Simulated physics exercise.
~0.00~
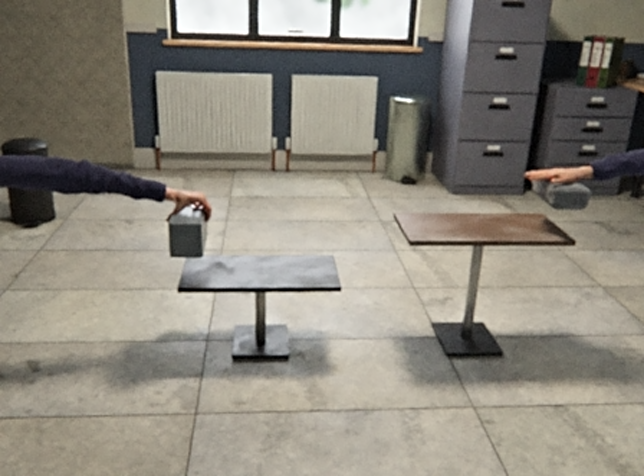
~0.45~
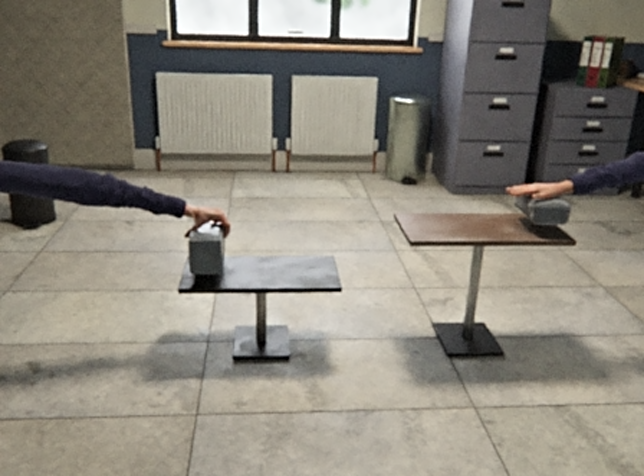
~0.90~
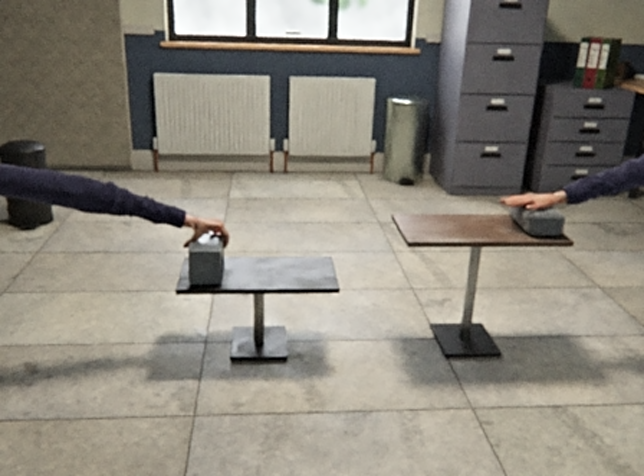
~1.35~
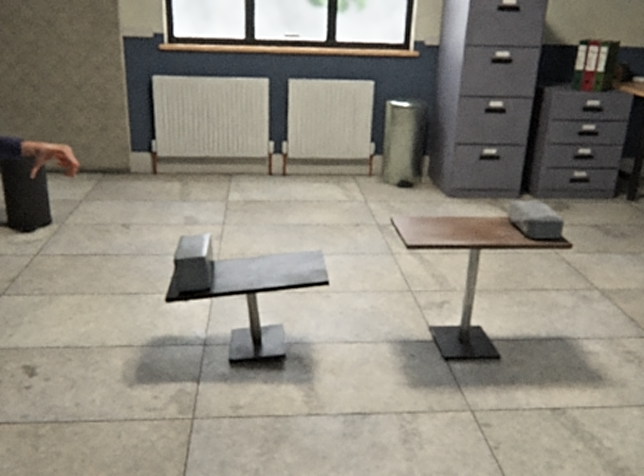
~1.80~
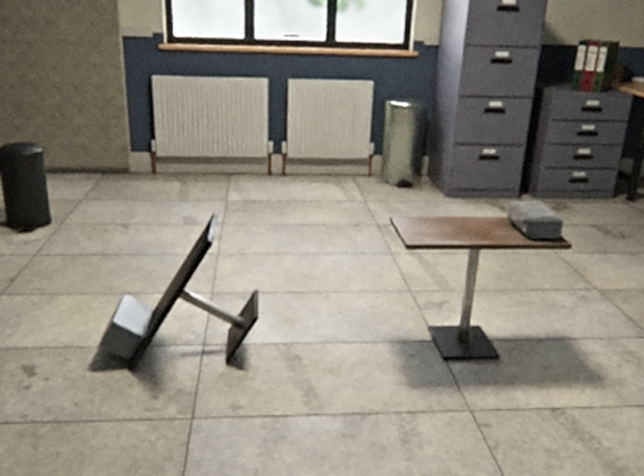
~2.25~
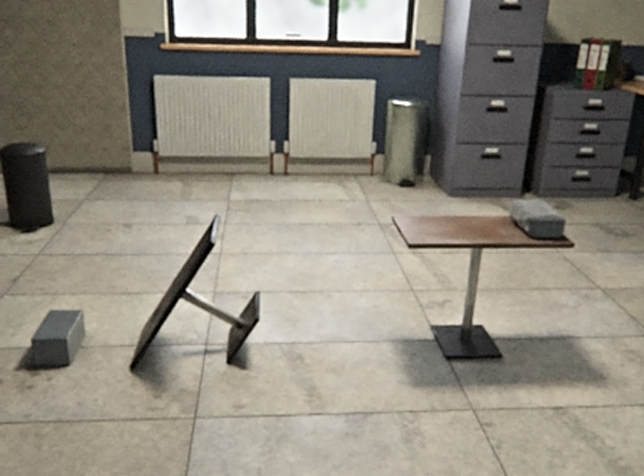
At the start, two arms reach in from opposite sides of a tiled room, each holding a grey object near a small pedestal table, a low black one on the left and a taller brown one on the right. The left hand sets a block on the black table's left end, while the right hand lowers its object onto the brown table's right end. Both hands let go and withdraw. The black table tips over to the left, and its block slides down to the floor. Finally, the block lies apart from the toppled table, while the brown table stands steady with its load.
